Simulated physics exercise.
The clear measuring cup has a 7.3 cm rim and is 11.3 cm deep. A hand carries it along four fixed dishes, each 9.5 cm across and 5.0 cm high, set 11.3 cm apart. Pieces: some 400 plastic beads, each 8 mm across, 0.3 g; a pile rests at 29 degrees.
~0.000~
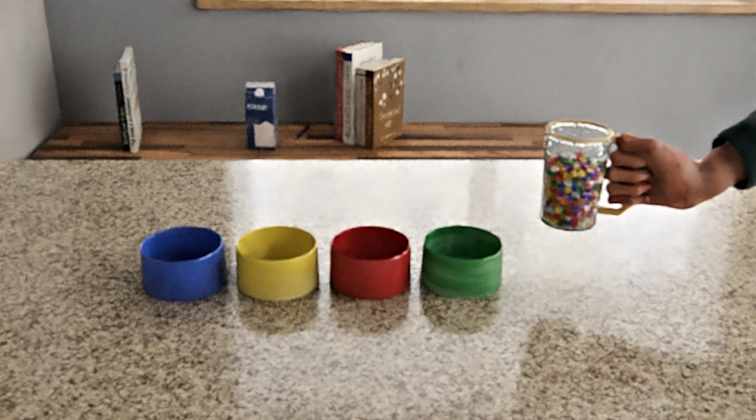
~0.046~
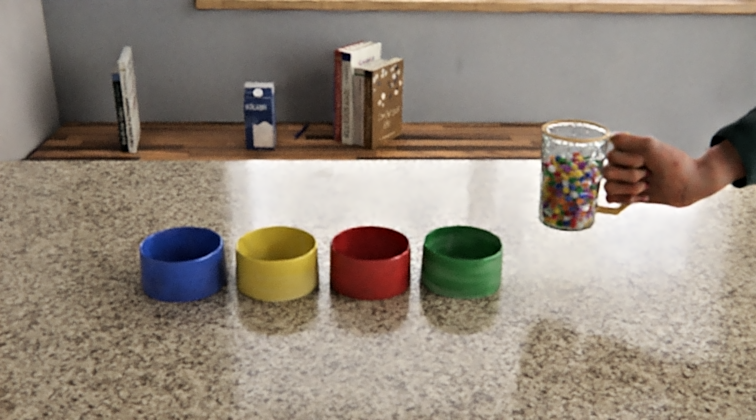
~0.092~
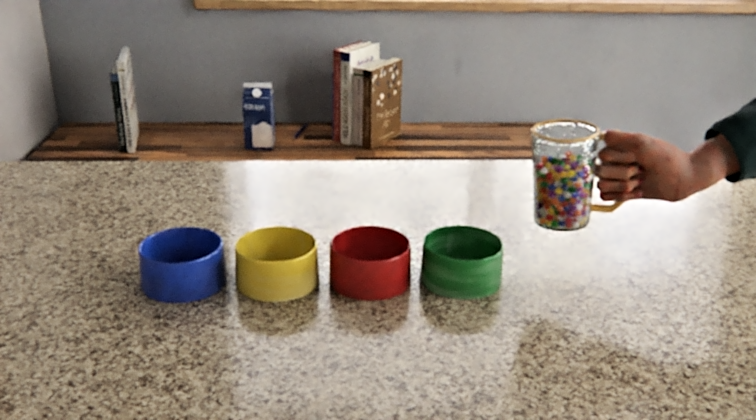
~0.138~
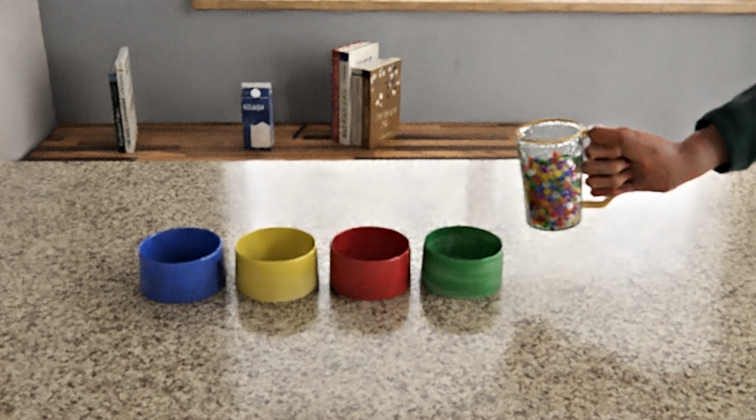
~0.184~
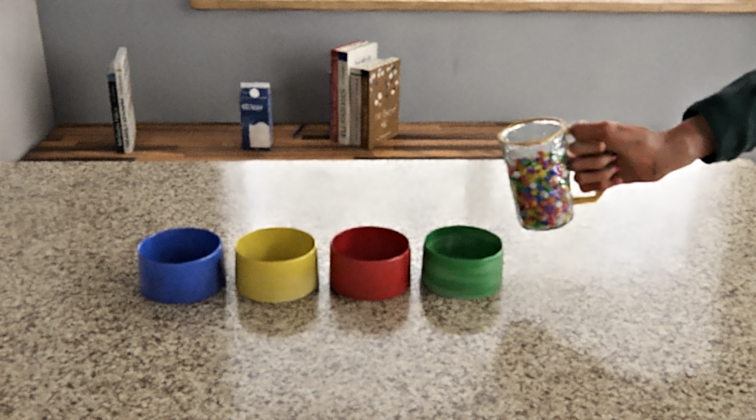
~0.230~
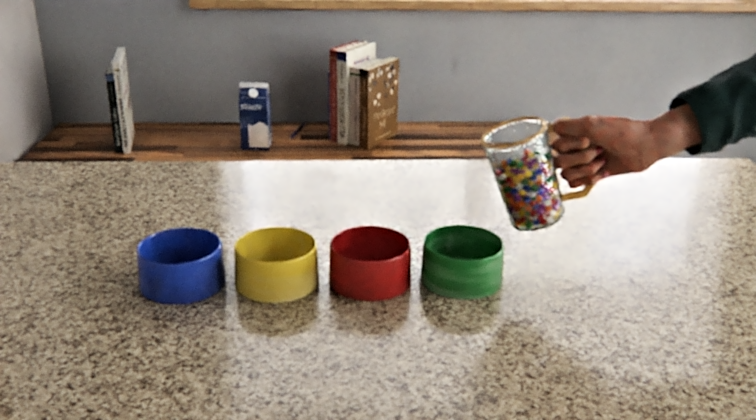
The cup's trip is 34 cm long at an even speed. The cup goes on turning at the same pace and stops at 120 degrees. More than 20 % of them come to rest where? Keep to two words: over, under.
Red dish: It will get a share not bigger than a fifth, blue dish: It will get a share bigger than a fifth, green dish: It will get a share not bigger than a fifth, yellow dish: It will get a share not bigger than a fifth, counter: It will get a share bigger than a fifth.
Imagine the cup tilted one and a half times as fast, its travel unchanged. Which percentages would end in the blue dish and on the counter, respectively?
Shares: Blue 10, counter 30.
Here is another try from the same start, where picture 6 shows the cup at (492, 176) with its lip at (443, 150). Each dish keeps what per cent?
Dish by dish: Red 0 percent, blue 50 percent, green 0 percent, yellow 10 percent.
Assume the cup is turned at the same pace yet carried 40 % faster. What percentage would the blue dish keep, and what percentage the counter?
Blue: 40; counter: 50.
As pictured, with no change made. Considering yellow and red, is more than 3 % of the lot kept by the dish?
Yellow: True, red: False.
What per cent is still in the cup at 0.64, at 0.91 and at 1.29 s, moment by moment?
Roughly 100, then 100, then 10.
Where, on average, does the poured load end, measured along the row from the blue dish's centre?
Close to 3 cm, shifted rightward.
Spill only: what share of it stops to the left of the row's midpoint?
Roughly 100 per cent.
After 0.64 s, tilt 68 degrees; cup holds 100 %.
Then, at 0.91 s, tilt 100 degrees; cup holds 100 %.
After 1.29 s, tilt 120 degrees; cup holds 10 %, blue 35 %, yellow 15 %.
By 2.2 s all is still; red 0 %, blue 40 %, green 0 %, yellow 10 %, counter 50 %.
